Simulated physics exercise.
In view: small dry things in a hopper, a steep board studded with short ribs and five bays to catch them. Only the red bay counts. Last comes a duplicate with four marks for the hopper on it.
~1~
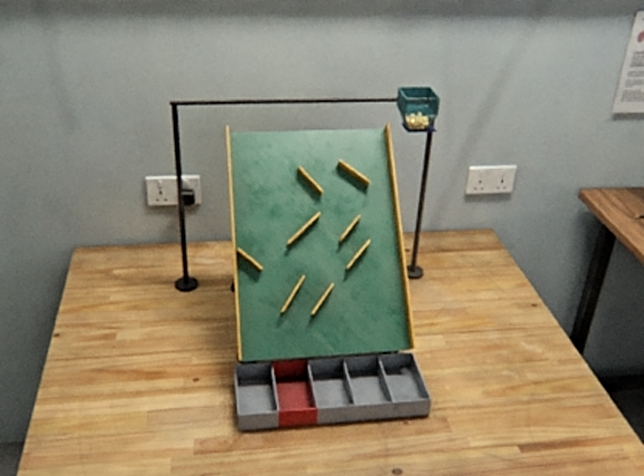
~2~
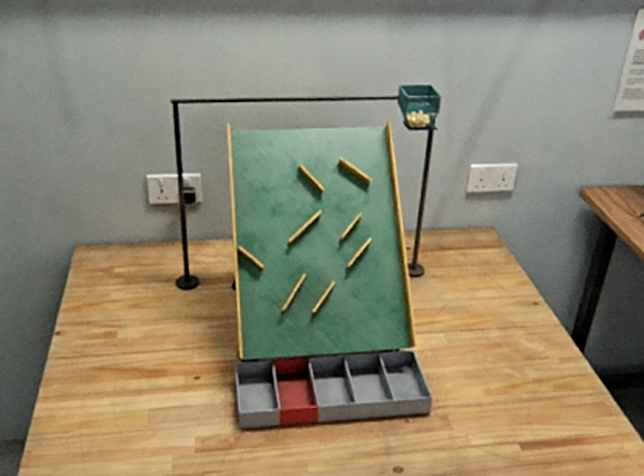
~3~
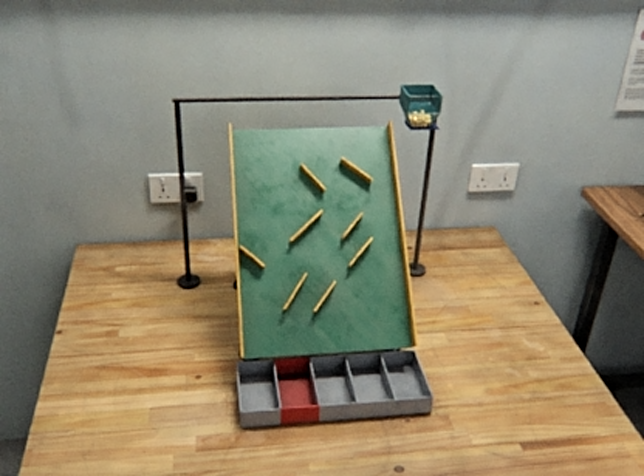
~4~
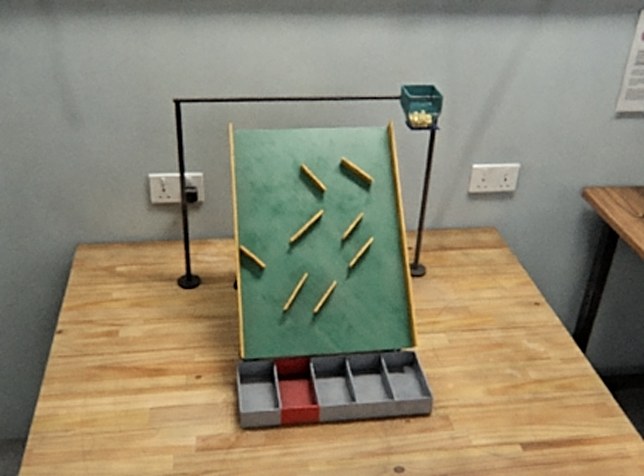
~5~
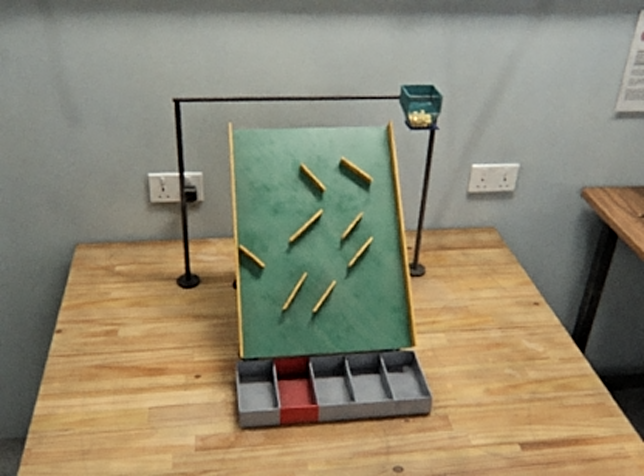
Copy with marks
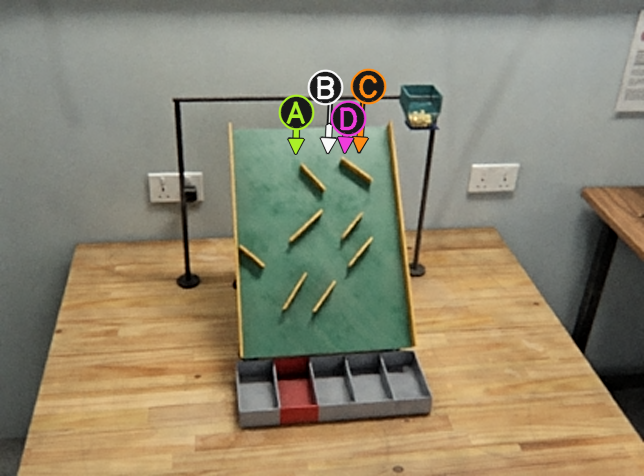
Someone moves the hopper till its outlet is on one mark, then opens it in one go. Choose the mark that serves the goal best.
Use mark B.
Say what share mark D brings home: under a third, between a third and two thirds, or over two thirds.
Under a third.
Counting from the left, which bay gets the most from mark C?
The fifth.
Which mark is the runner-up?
A.
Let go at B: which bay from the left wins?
It is the second one.
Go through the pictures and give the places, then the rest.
In the first frame, hopper near (416, 120), soya beans, door shut.
In the second frame, ribs (300, 164) to (324, 190), (340, 158) to (371, 180), (290, 241) to (321, 211).
In the third frame, ribs (344, 236) to (363, 212), (240, 246) to (265, 266), (350, 265) to (372, 238).
In the fourth frame, ribs (285, 309) to (307, 274), (315, 311) to (336, 282).
In the fifth frame, red bay near (299, 414), number 2 of 5 from the left.
On the marked copy, mark A meets the board at (295, 148); mark B meets the board at (328, 147); mark C meets the board at (359, 146); mark D meets the board at (345, 147).
If A is chosen, close to a third in the red bay, close to two thirds in other bays, only a few outside the box.
If B is chosen, close to two thirds in the red bay, close to a quarter in other bays.
If C is chosen, none at all in the red bay, the bulk in other bays, a small share outside the box.
If D is chosen, a small share in the red bay, the bulk in other bays, a small share outside the box.
